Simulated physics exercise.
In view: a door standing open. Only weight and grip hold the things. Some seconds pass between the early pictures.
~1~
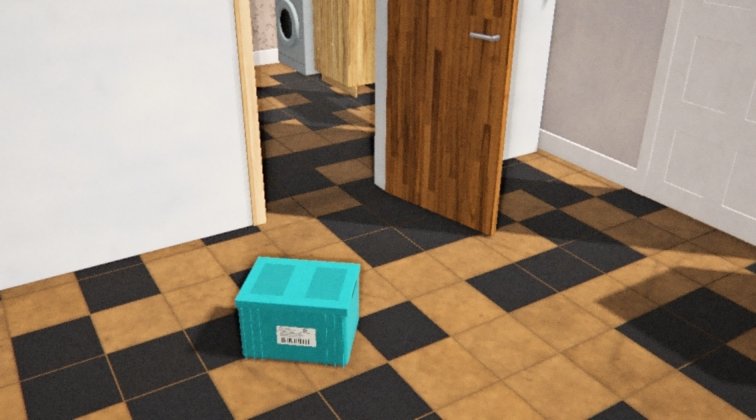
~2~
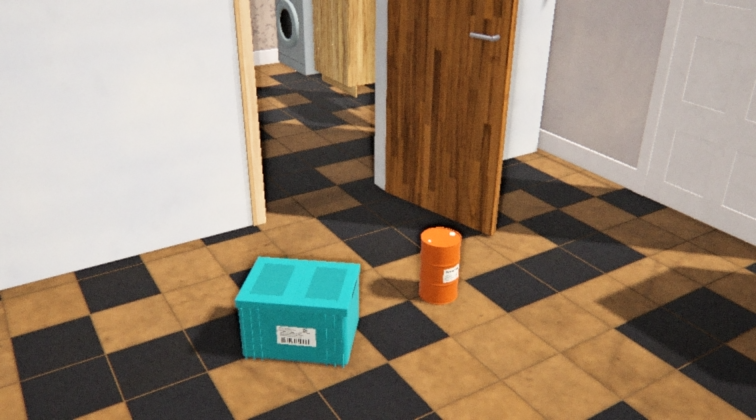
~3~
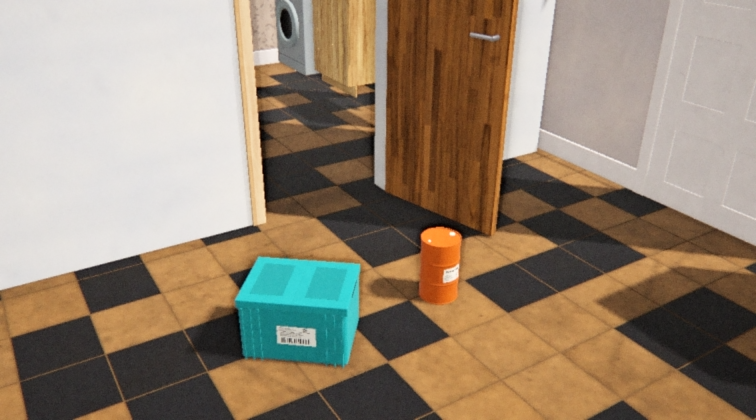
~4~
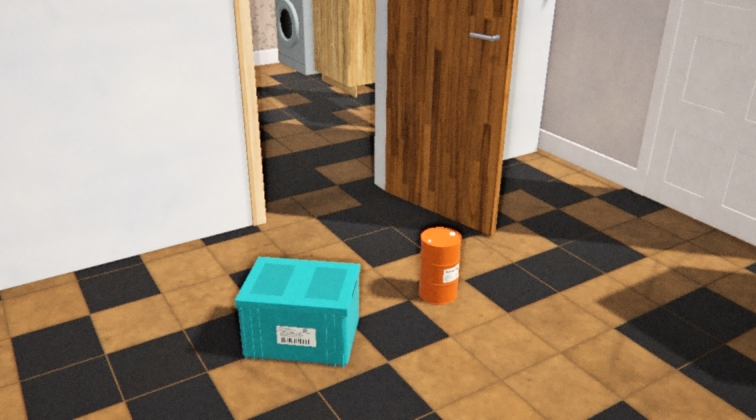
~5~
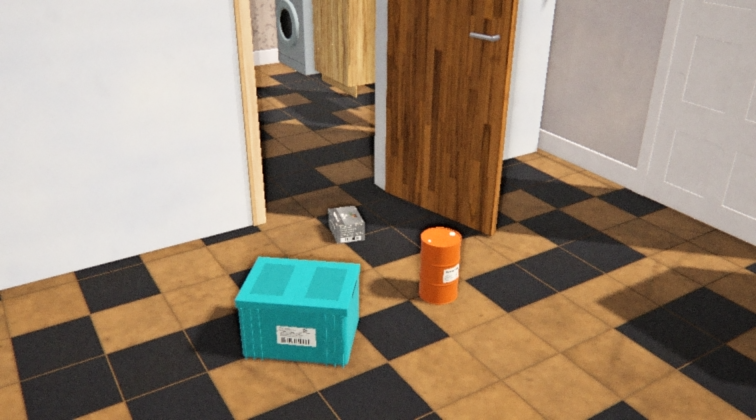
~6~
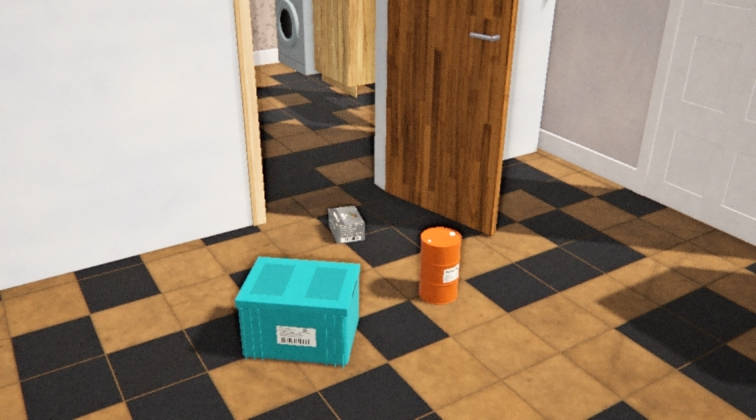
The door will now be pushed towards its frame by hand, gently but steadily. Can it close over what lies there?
Here the door reaches the frame.
Then, 1.70 s later than the last frame, open by 47°.
Then, 2.40 s later than the last frame, open by 21°; grey box moved about its own width near (311, 214).
When it is over, open by 0°; moved from the start, grey box; the other 2 as before. End places, in pixels of the last picture, grey box near (291, 199).
